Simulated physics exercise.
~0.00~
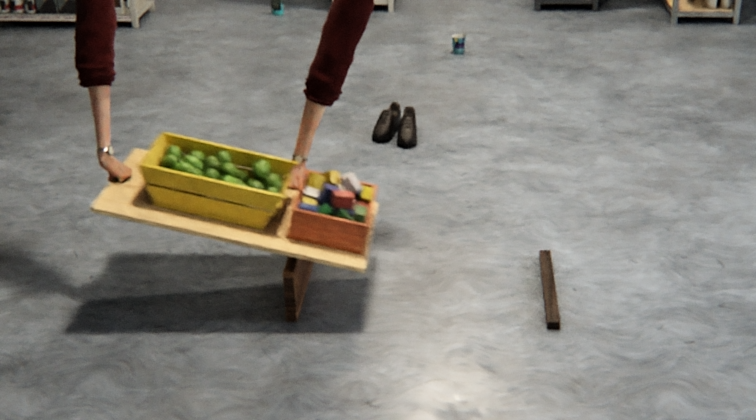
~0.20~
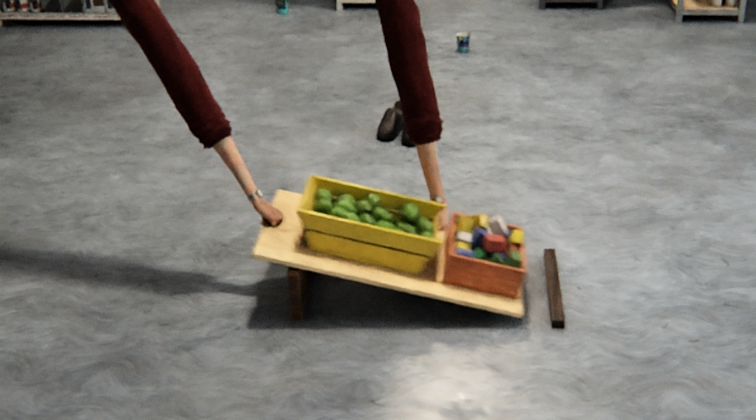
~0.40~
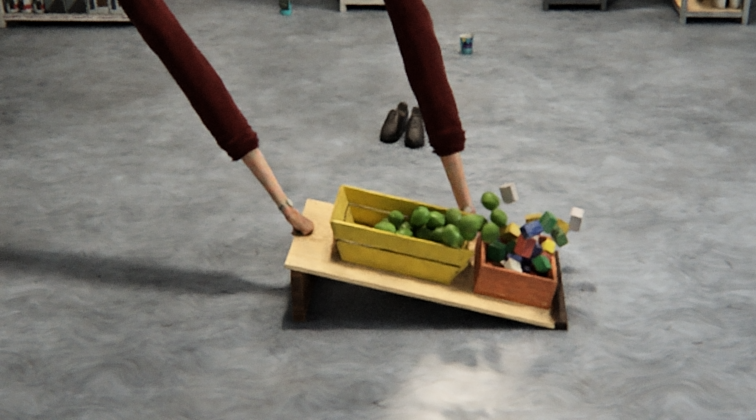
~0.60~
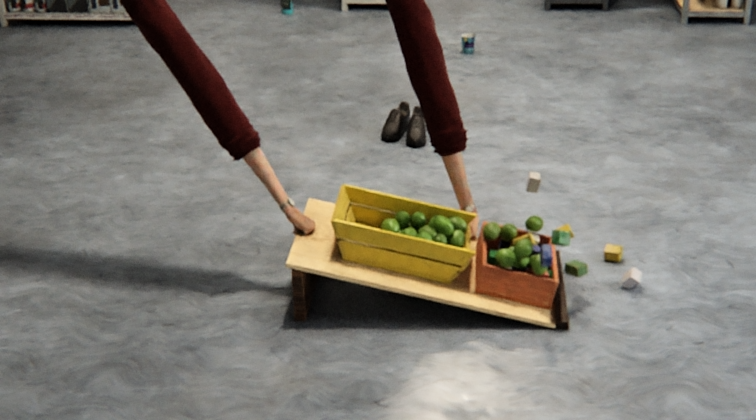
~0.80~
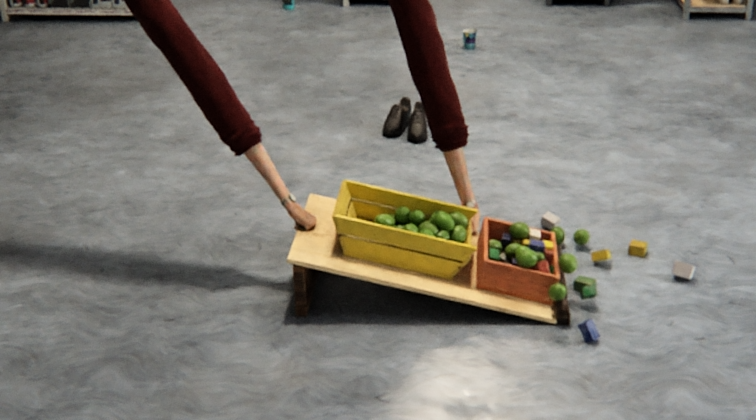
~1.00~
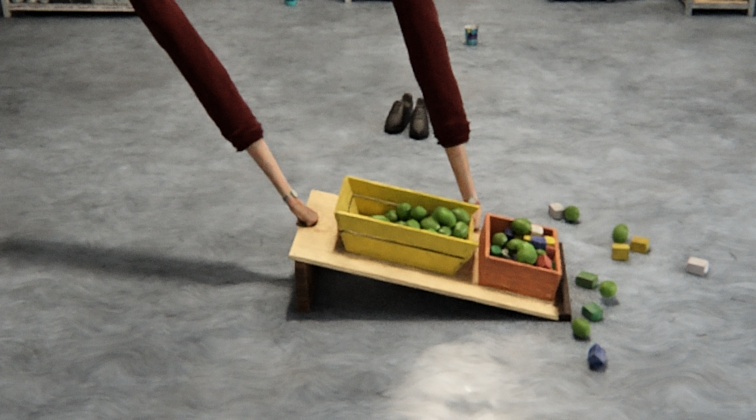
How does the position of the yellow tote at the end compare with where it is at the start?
The yellow tote starts toward the left side of the view and ends up farther right and slightly lower, near the middle.
